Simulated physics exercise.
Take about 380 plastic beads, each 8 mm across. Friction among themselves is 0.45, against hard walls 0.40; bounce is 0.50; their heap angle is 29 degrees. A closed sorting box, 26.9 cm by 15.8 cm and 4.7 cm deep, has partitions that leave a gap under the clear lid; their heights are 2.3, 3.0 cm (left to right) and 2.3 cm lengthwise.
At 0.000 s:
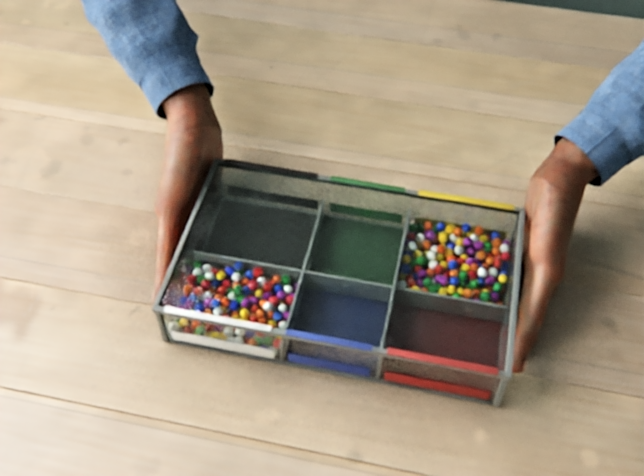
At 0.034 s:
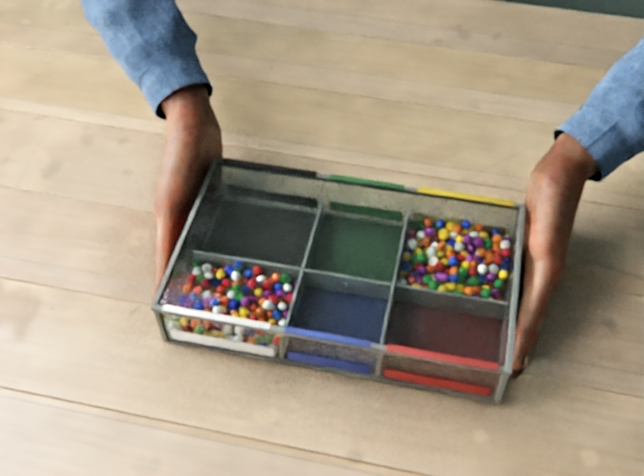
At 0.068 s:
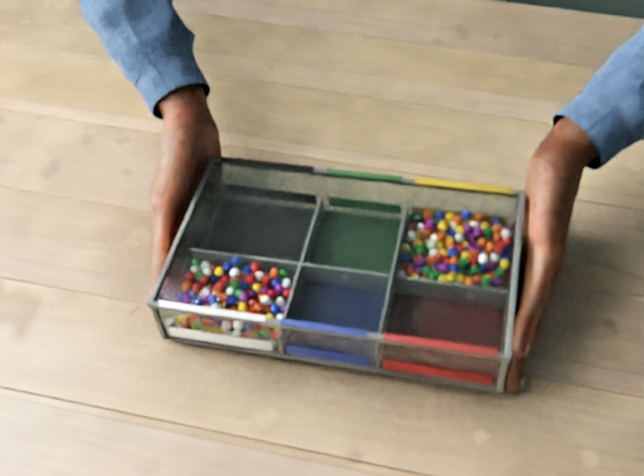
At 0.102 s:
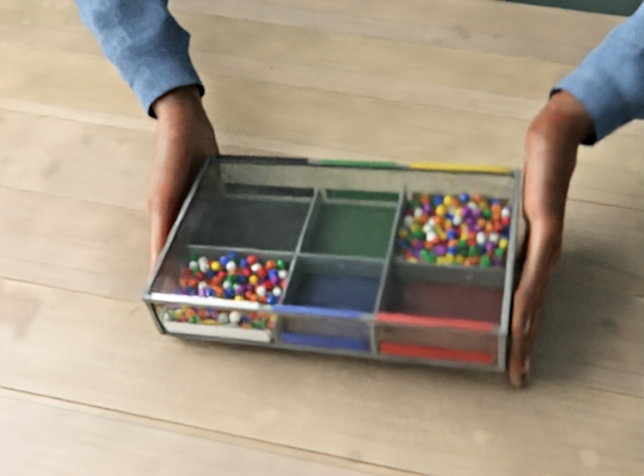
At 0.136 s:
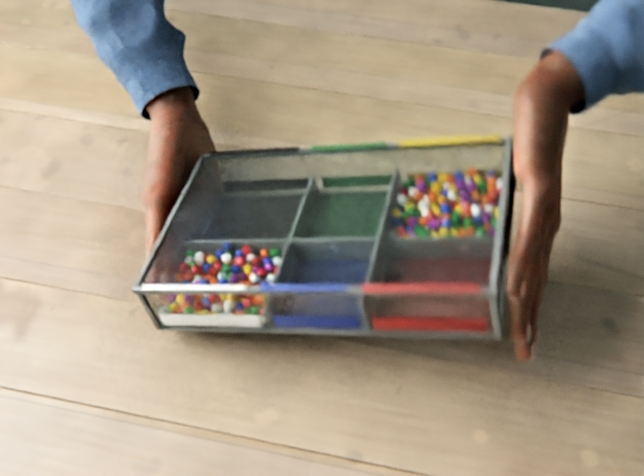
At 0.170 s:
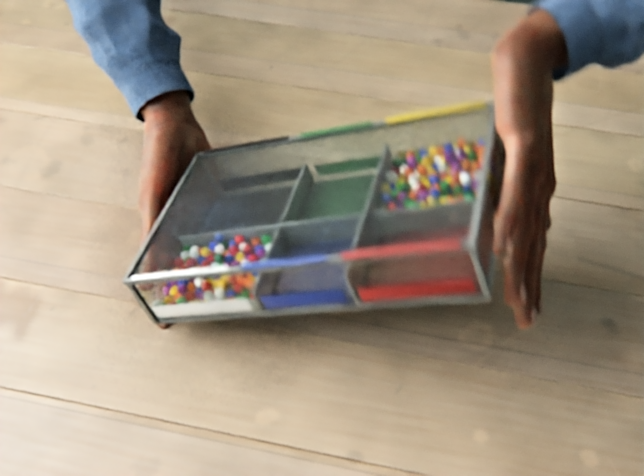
On a pale wooden tabletop, two hands hold a clear-lidded box with six compartments, multicoloured beads filling the yellow and white ones; the right hand then raises its end, tilting the box down toward the left.
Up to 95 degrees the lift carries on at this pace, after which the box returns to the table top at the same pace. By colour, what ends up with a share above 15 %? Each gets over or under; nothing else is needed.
As I see it, red: It'll probably finish at or short of fifteen percent of the pieces. Blue: It'll probably finish at or short of fifteen percent of the pieces. Green: It'll probably finish at or short of fifteen percent of the pieces. Yellow: It'll probably finish past fifteen percent of the pieces. White: It'll probably finish past fifteen percent of the pieces. Black: It'll probably finish past fifteen percent of the pieces.
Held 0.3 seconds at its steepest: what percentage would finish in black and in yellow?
That would leave black with 25 percent and yellow with 45 percent.
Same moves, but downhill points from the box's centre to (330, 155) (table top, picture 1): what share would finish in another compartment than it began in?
Around 40 percent of them.
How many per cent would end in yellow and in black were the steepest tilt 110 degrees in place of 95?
Yellow 40 %; black 25 %.
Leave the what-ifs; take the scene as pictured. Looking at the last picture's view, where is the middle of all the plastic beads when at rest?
Roughly pixel (300, 251).
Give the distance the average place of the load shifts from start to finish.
3.5 cm or thereabouts.
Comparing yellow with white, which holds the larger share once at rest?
The yellow one.
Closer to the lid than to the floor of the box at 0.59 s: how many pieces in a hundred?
Close to 70 in a hundred.
Then, at 0.59 s, tilt 94 degrees; green 5 %, yellow 50 %, white 35 %, black 10 %.
Then, at 0.87 s, tilt 39 degrees; green 5 %, yellow 45 %, white 30 %, black 20 %.
After 1.26 s, tilt 0 degrees; green 5 %, yellow 45 %, white 30 %, black 20 %.
By 1.7 s all is still; red 0 %, blue 0 %, green 5 %, yellow 45 %, white 30 %, black 20 %.
